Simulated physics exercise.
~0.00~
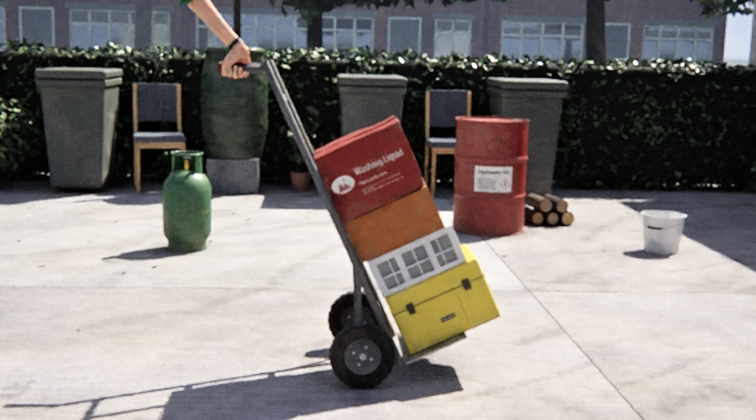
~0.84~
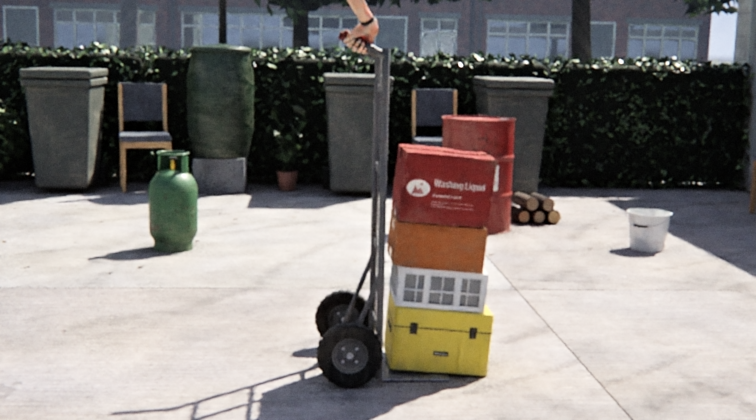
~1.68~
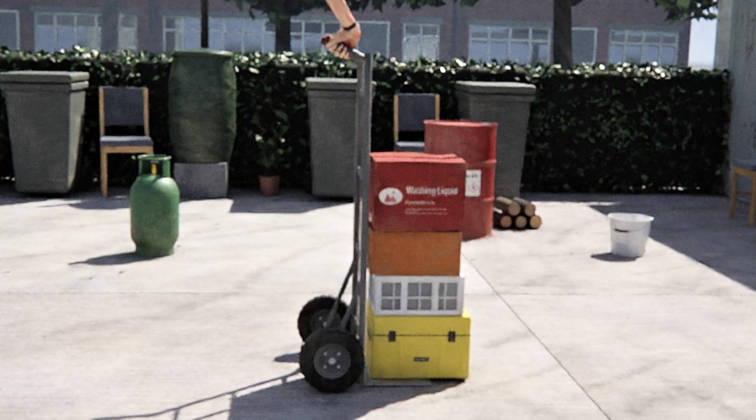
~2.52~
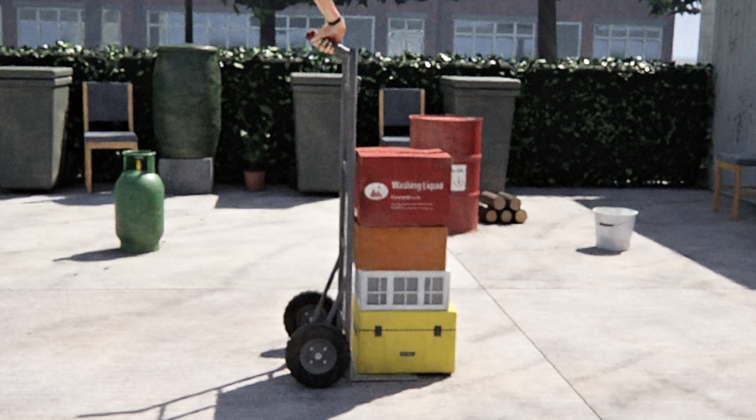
In a sunlit paved yard backed by a hedge, a hand grips the handle of a grey hand truck leaning back to the left. It carries a stack of a yellow toolbox, a white crate, an orange parcel and a red box, all tilted with it. The hand swings the truck forward until it stands upright, and the stack straightens, with the red box sitting slightly askew on top. The load then settles level as the view drifts slightly right. At the end the truck stands still, the hand still on the handle and all four items stacked.
